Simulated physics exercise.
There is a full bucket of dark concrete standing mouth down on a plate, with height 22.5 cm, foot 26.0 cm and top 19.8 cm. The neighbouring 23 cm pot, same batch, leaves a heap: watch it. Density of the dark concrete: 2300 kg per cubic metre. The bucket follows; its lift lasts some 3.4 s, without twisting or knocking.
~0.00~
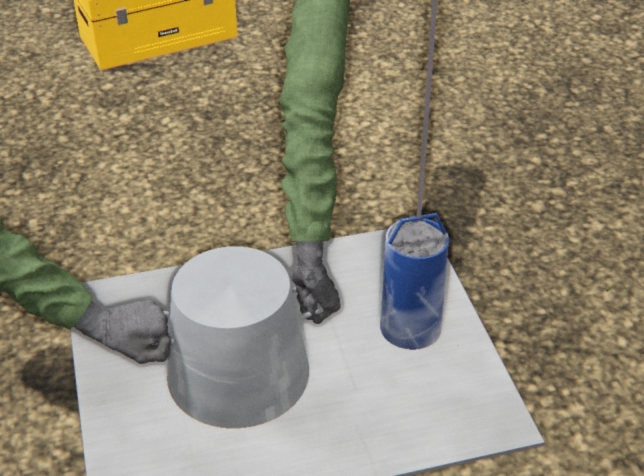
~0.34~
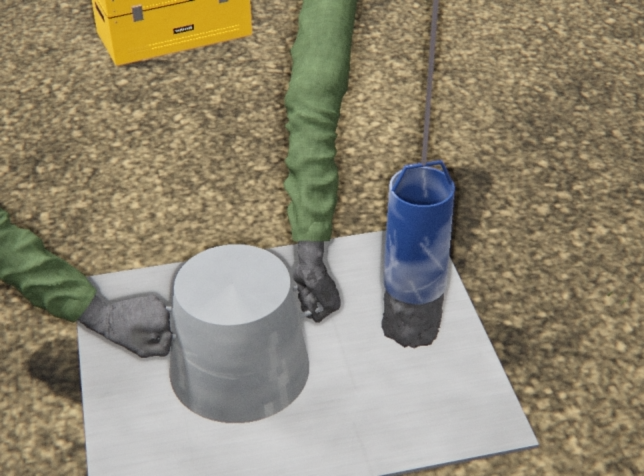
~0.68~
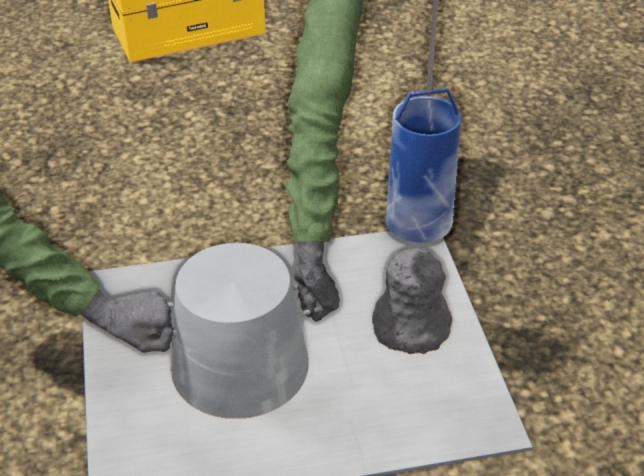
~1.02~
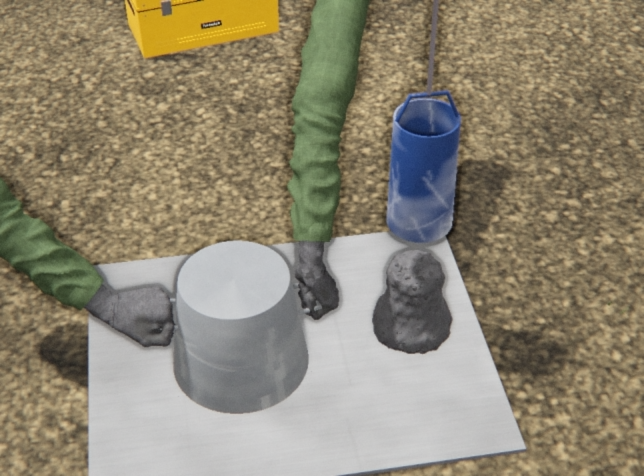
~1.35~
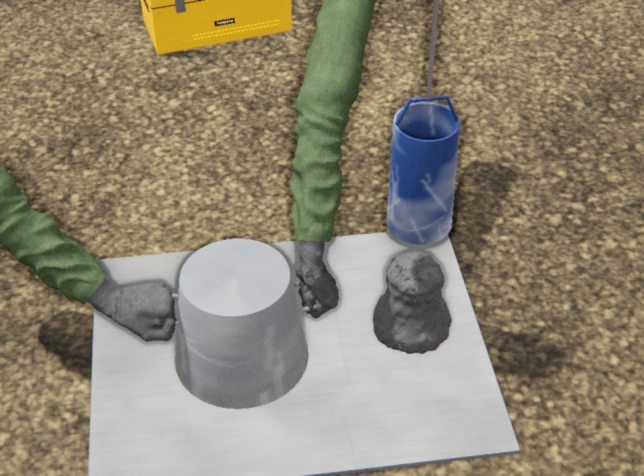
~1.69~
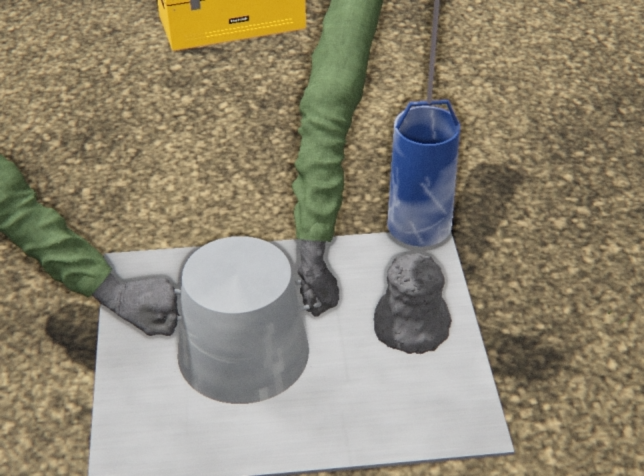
In this clip, a blue cylindrical pot on the right rises off a pale plate, leaving a lumpy dark heap, while two green-sleeved arms with gloved hands stay at the sides of an upside-down grey bucket that remains in place.
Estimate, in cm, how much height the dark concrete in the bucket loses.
A loss of roughly 2 cm.
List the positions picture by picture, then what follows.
In the first frame, middle of the pot's mouth at (417, 239), still down; middle of the bucket's top at (231, 287), not yet moved.
In the second frame, middle of the pot's mouth at (422, 187), raised 13 cm; middle of the bucket's top at (233, 284), not yet moved.
In the third frame, middle of the pot's mouth at (427, 117), raised 29 cm; the pot's heap 18 cm high and 16 cm wide, top at (416, 266); middle of the bucket's top at (233, 282), not yet moved.
In the fourth frame, middle of the pot's mouth at (427, 119), raised 29 cm; the pot's heap 18 cm high and 16 cm wide, top at (416, 268); middle of the bucket's top at (234, 280), not yet moved.
In the fifth frame, middle of the pot's mouth at (427, 123), raised 29 cm; the pot's heap 18 cm high and 16 cm wide, top at (415, 269); middle of the bucket's top at (235, 277), not yet moved.
In the sixth frame, middle of the pot's mouth at (427, 127), raised 29 cm; the pot's heap 17 cm high and 16 cm wide, top at (416, 270); middle of the bucket's top at (237, 274), not yet moved.
After 2.5 s, the bucket is up 4.8 cm; the dark concrete has come down 1.2 cm to 21 cm and is 27 cm wide.
After 3.4 s, the bucket is up 14 cm; the dark concrete has come down 1.8 cm to 21 cm and is 27 cm wide.
After 4.2 s, the bucket is up 22 cm; the dark concrete has come down 2.0 cm to 21 cm and is 28 cm wide.
After 5.3 s, the bucket is clear; the dark concrete has come down 2.1 cm to 20 cm and is 28 cm wide.
After 5.7 s, at rest, the bucket is clear; the dark concrete has come down 2.2 cm to 20 cm and is 28 cm wide.
